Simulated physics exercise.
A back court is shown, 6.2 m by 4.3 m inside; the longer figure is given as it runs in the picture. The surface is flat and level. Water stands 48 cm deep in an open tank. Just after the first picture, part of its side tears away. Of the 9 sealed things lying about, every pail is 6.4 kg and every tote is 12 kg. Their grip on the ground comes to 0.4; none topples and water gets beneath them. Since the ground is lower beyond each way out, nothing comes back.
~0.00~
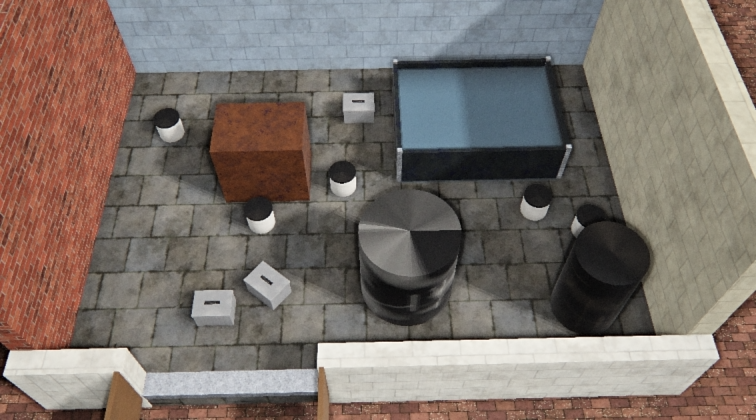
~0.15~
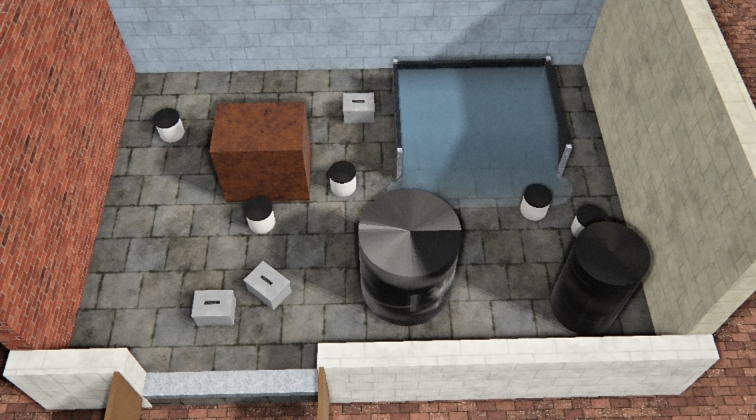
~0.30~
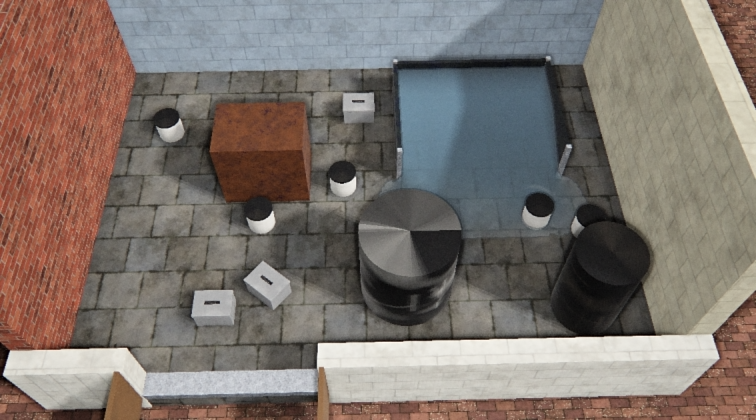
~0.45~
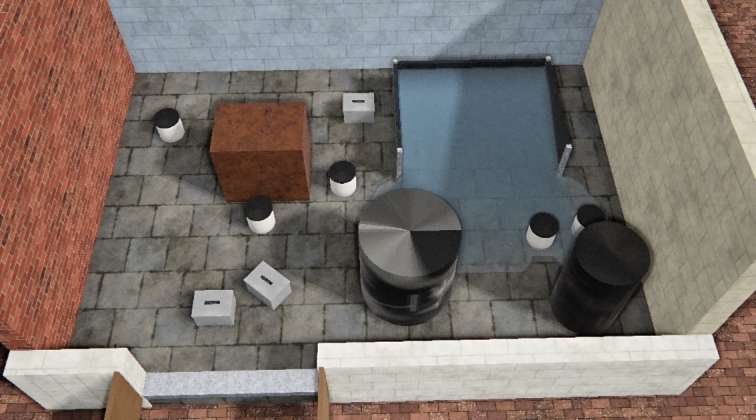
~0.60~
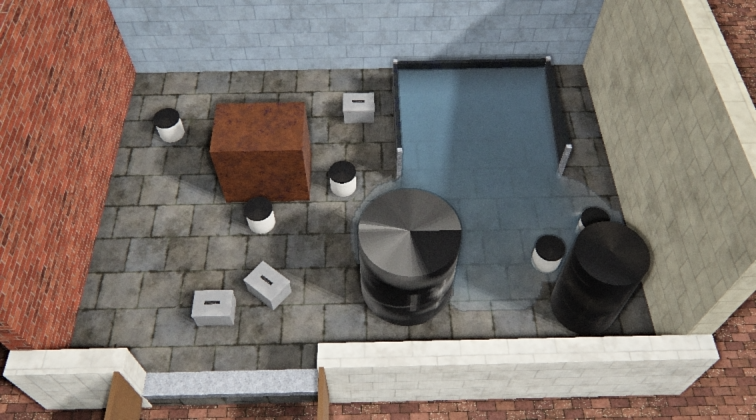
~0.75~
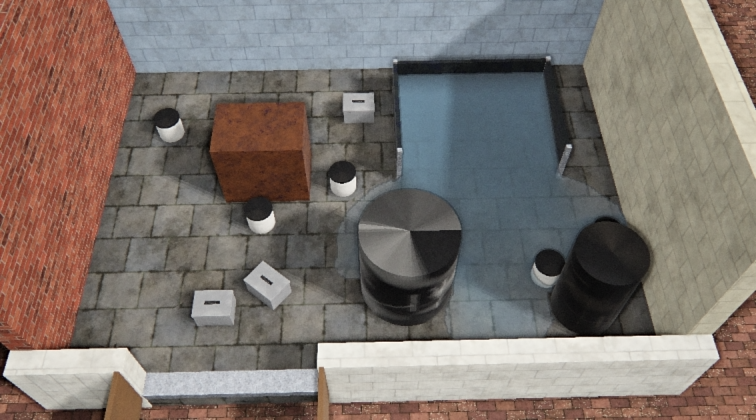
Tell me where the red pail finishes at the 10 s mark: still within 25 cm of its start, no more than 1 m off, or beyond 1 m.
The red pail is still within 25 cm of its start.
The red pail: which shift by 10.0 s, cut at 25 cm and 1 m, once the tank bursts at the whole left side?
Well, the red pail is flushed away.
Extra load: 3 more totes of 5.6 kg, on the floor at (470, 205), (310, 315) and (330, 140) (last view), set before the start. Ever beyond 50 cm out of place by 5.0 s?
Going one by one: Too far, too far, not far enough.
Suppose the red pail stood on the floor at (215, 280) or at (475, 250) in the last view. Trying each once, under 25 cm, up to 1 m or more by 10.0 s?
Outcomes in order: It is shifted a bit; it is taken a long way.
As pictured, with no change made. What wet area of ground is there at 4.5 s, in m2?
Some 19 m2 of it.
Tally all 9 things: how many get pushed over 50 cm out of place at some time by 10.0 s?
It works out to 4.
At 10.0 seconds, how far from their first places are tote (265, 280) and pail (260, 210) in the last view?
60 cm and 80 cm, respectively.
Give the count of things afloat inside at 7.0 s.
Answer: 1.
After 2.0 s the red pail is near (282, 121), 0.0 m from its start, aground; 0 of 9 are out; 2 afloat.
After 4.5 s the red pail is near (282, 121), 0.0 m from its start, aground; 0 of 9 are out; 2 afloat.
After 7.0 s the red pail is near (282, 121), 0.0 m from its start, aground; 0 of 9 are out; 1 afloat.
After 10.0 s the red pail is near (282, 121), 0.0 m from its start, aground; 0 of 9 are out; 0 afloat.
